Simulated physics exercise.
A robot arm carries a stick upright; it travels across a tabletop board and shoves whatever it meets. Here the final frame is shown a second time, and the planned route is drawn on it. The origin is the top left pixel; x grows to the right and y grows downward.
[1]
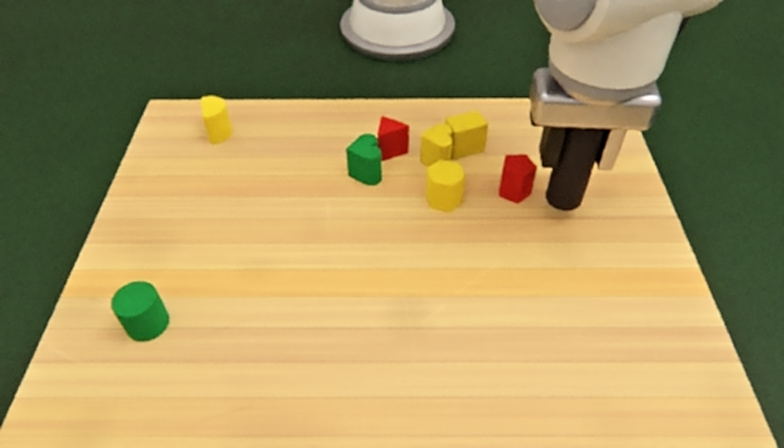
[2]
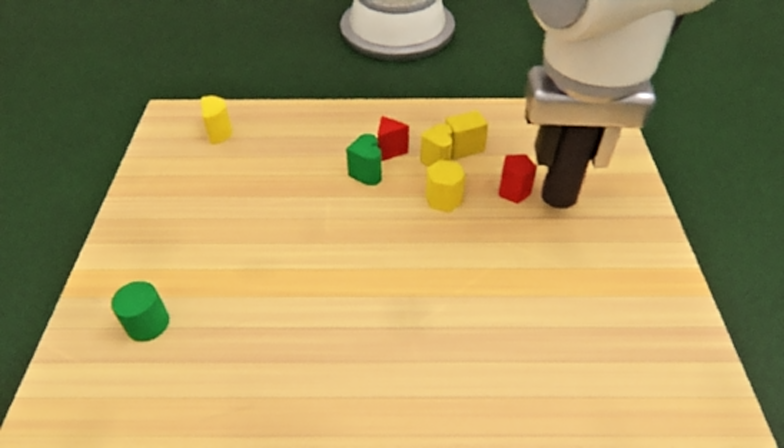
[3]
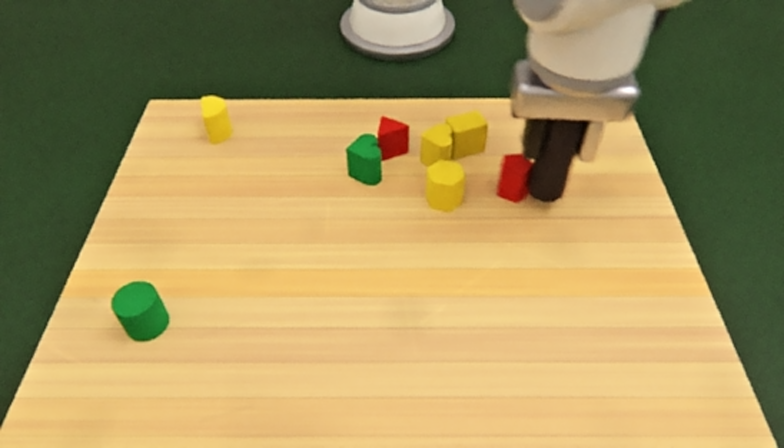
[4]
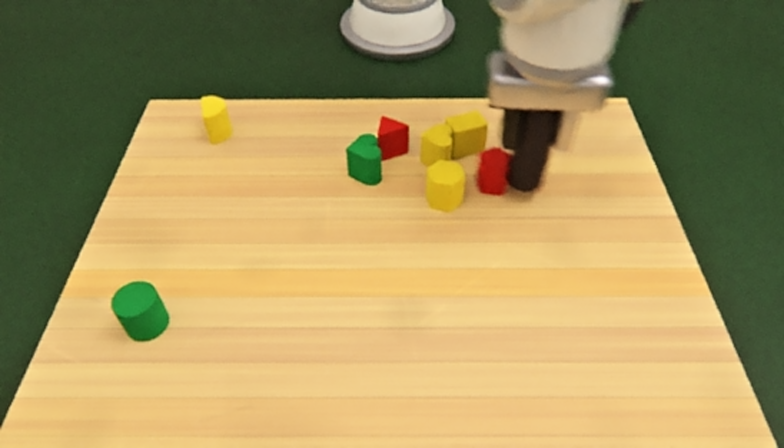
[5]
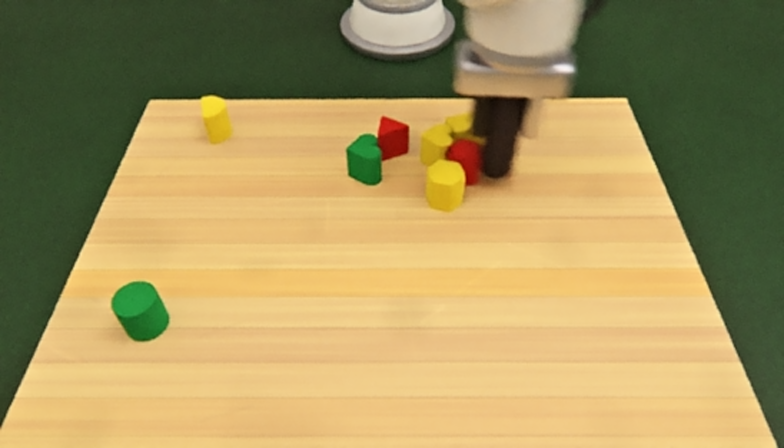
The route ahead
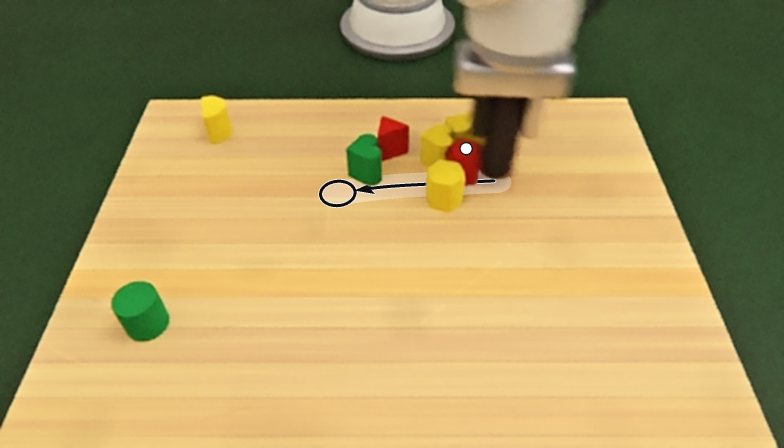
On a light wooden tabletop with scattered red, yellow and green blocks, a robot arm holds a dark stick upright at the upper right. The arm moves the stick left until it meets a red block, then pushes that block left, in among the yellow blocks, while the other blocks stay still.
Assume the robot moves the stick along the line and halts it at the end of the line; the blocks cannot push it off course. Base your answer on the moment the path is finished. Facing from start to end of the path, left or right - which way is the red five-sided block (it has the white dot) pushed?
Moves right.
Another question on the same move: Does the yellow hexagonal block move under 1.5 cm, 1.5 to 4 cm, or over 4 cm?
The displacement of the yellow hexagonal block is 1.5-4 cm.
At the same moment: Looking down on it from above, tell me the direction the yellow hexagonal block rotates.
Looking down: Anticlockwise.
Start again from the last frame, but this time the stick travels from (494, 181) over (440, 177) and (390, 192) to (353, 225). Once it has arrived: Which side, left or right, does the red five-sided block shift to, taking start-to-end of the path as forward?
The answer is right.
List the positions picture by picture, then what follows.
The first frame shows stick's lower end (563, 198); green heart-shaped block (365, 146); yellow heart-shaped block (439, 134); yellow hexagonal block (446, 172); red five-sided block (519, 164); yellow rectangle (467, 121).
The second frame shows stick (559, 196); blocks still.
The third frame shows stick (546, 190); blocks still.
The fourth frame shows stick (525, 181); red five-sided block (496, 157).
The fifth frame shows stick (496, 168); green heart-shaped block (365, 146); yellow heart-shaped block (439, 134); yellow hexagonal block (446, 172); red five-sided block (466, 149); yellow rectangle (467, 121).
Drawn move, from (494, 181) over (442, 183) and (390, 186) to (338, 193); the dot is on the red five-sided block.
The first path, step by step. One third of the way, stick (442, 171); yellow heart-shaped block (420, 129), turned 90° clockwise; yellow hexagonal block (429, 178), turned 40° anticlockwise; red five-sided block (413, 147), turned 30° clockwise.
Two thirds of the way, stick (389, 174); green heart-shaped block (351, 144); yellow heart-shaped block (419, 128), turned 100° clockwise; yellow hexagonal block (419, 182), turned 80° anticlockwise; red five-sided block (379, 139), turned 65° clockwise.
At the end, stick (337, 181); green heart-shaped block (332, 142), turned 55° clockwise; yellow heart-shaped block (419, 128), turned 100° clockwise; yellow hexagonal block (419, 182), turned 80° anticlockwise; red five-sided block (377, 139), turned 75° clockwise; yellow rectangle still.
